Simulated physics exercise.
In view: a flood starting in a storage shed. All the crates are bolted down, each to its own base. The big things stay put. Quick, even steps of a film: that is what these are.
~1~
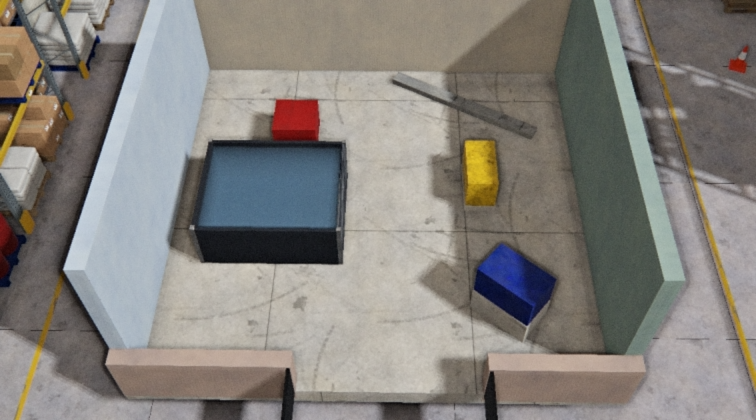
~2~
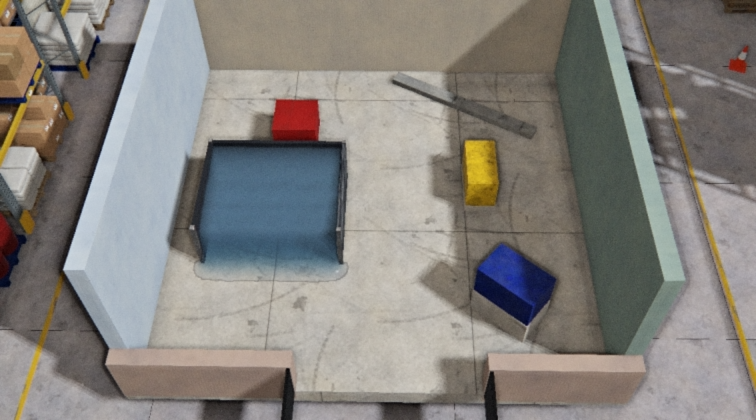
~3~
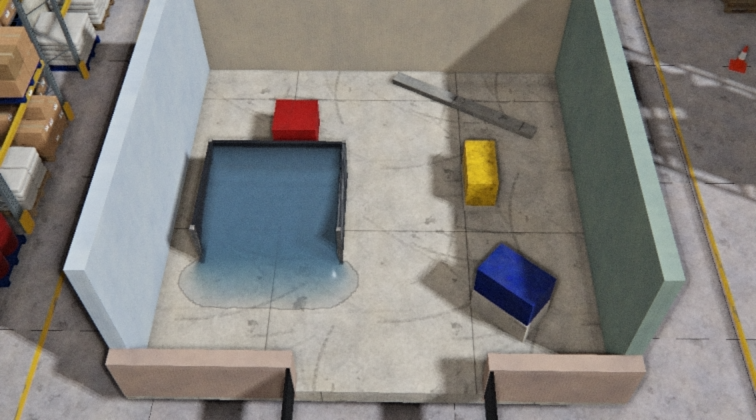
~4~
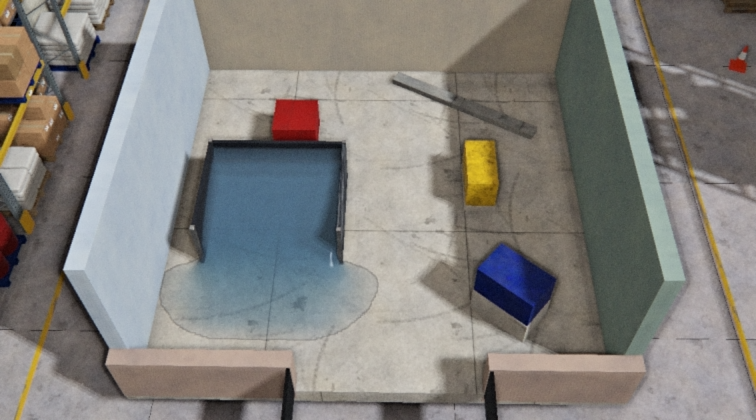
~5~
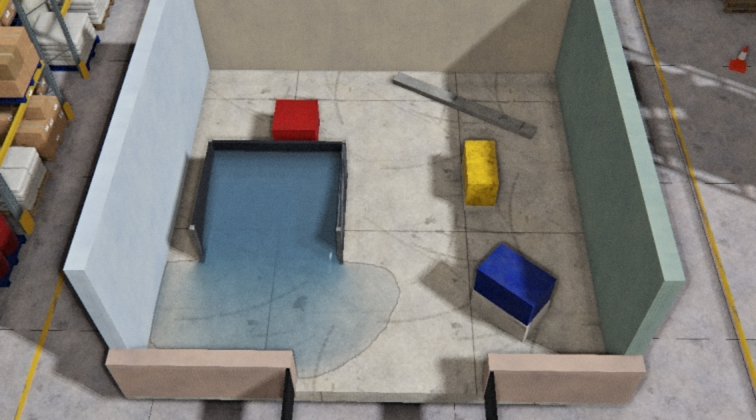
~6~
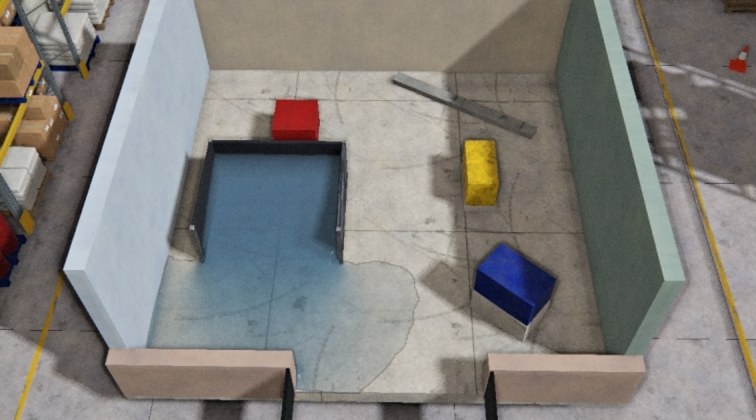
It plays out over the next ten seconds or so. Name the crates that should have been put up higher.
In the end the yellow crate will not be reached; the blue crate will not be reached; the red crate will not be reached.
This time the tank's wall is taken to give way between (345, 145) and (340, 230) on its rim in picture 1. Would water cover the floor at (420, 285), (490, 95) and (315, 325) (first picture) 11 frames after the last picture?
Sodden, then sodden, then spared.
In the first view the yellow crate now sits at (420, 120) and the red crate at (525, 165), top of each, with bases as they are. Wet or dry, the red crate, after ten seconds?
I'd say the red is reached.
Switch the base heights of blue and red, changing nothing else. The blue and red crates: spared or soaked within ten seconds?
Result - blue: Hit; red: Untouched.
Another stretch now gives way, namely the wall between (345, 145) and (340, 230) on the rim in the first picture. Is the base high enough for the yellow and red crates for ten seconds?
The yellow crate is reached, the red crate is reached.
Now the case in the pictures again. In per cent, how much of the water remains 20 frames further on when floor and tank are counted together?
74 %.
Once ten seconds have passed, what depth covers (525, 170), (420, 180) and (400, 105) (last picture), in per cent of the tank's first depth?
Depths of roughly 8, 4 and 4 per cent.
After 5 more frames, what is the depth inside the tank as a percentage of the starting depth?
Estimate: Around 40 per cent.
A moment on, water covers 20 % of the floor; the yellow crate not reached, the blue crate not reached, the red crate not reached.
Next, water covers 25 % of the floor; the yellow crate not reached, the blue crate water round its plinth, the red crate not reached.
Then, water covers 40 % of the floor; the yellow crate not reached, the blue crate water round its plinth, the red crate not reached.
Later, water covers 65 % of the floor; the yellow crate water round its plinth, the blue crate water round its plinth, the red crate water round its plinth.
In the end, water covers 90 % of the floor; the yellow crate stayed above the water, the blue crate stayed above the water, the red crate stayed above the water.
